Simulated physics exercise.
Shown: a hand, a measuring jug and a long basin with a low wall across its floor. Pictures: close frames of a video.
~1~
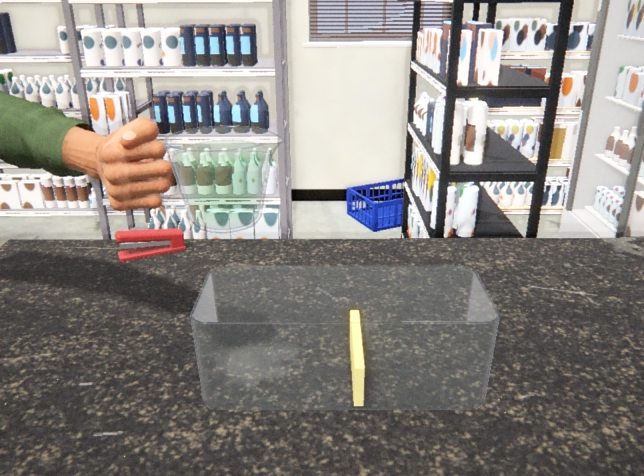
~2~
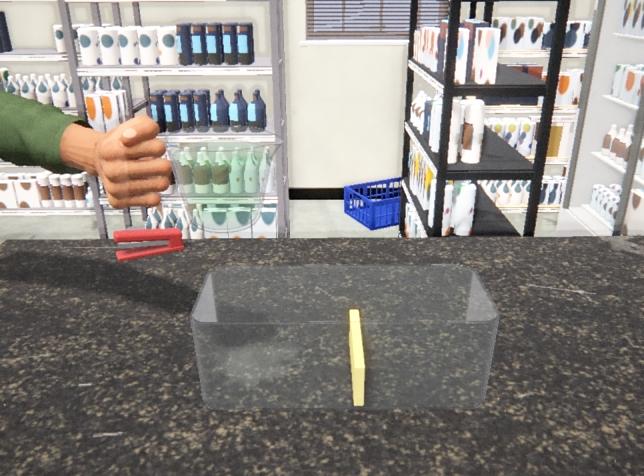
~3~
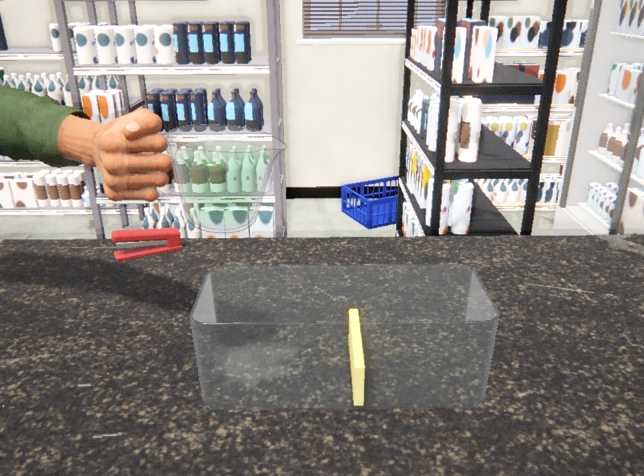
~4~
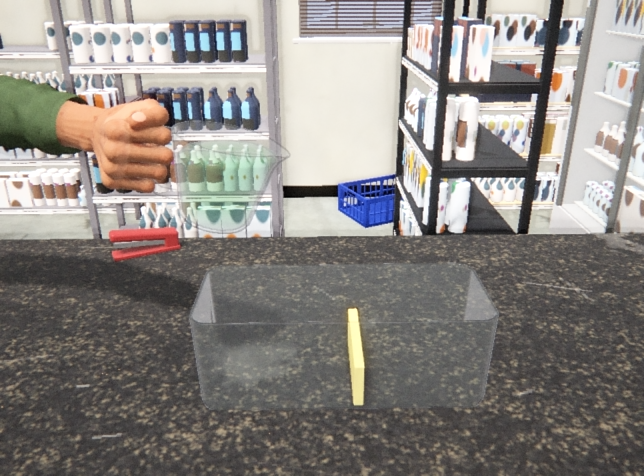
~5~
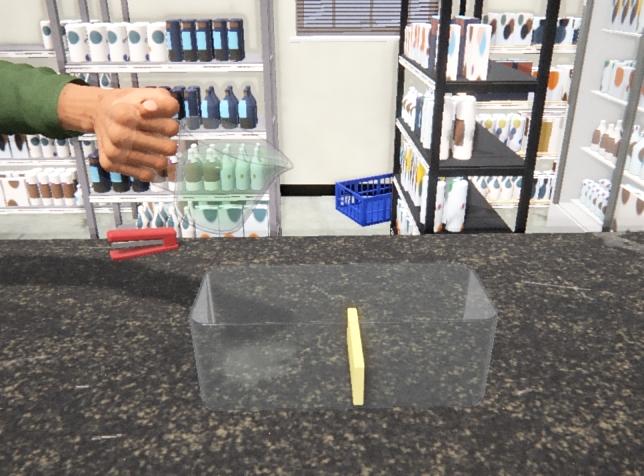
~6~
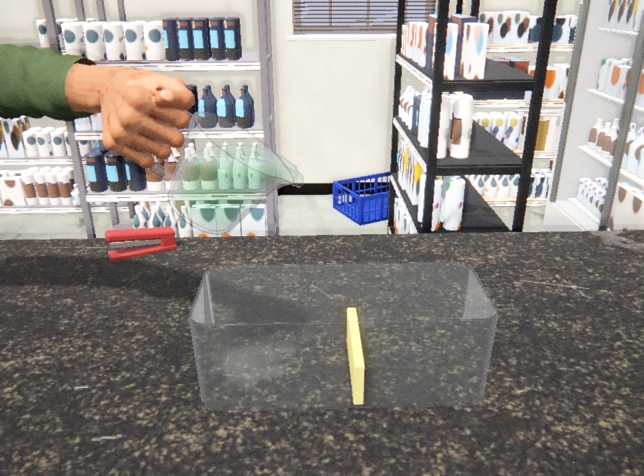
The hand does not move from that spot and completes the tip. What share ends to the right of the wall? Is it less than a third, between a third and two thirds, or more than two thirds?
I predict a little ends up right of the wall, short of one third.
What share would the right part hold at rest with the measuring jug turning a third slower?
It comes to about 20 per cent.
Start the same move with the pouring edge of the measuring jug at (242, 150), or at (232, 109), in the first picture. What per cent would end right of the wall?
Roughly 5 per cent, then roughly 5 per cent.
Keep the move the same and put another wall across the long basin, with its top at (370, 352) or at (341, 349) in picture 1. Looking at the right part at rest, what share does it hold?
Record: Case 1 near 10 %, case 2 near 40 %.
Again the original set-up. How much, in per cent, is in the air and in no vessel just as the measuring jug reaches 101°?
Around 30 in a hundred.
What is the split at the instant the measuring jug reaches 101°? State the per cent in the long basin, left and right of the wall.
Left 30, right 10.
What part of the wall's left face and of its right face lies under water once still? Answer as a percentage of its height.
I get 30 % for the left and 10 % for the right.
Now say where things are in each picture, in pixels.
In the first frame, it leans 0°; its right rim is at (284, 139); the water meets the walls at (174, 151) and (272, 150); the long basin's rim runs from (201, 293) to (486, 293); the wall's top is at (357, 338).
In the second frame, it leans 2°; its right rim is at (284, 141); the water meets the walls at (174, 150) and (272, 151).
In the third frame, it leans 6°; its right rim is at (287, 146); the water meets the walls at (176, 149) and (274, 152).
In the fourth frame, it leans 13°; its right rim is at (291, 154); the water meets the walls at (179, 149) and (280, 154).
In the fifth frame, it leans 23°; its right rim is at (294, 166); the water meets the walls at (182, 153) and (288, 158).
In the sixth frame, it leans 35°; its right rim is at (295, 180); the water meets the walls at (180, 161) and (292, 171); 4 per cent is over the edge.
A moment on, the measuring jug is tipped right over and 29 per cent is still to pour, 31 is left of the wall and 9 right of it.
Next, the measuring jug is tipped right over and 0 per cent is still to pour, 84 is left of the wall and 10 right of it.
Then the measuring jug is tipped right over and 0 per cent is still to pour, 85 is left of the wall and 12 right of it.
Later the measuring jug is tipped right over and 0 per cent is still to pour, 85 is left of the wall and 13 right of it.
Finally, 85 per cent lies left of the wall, 12 right of it and 3 outside.
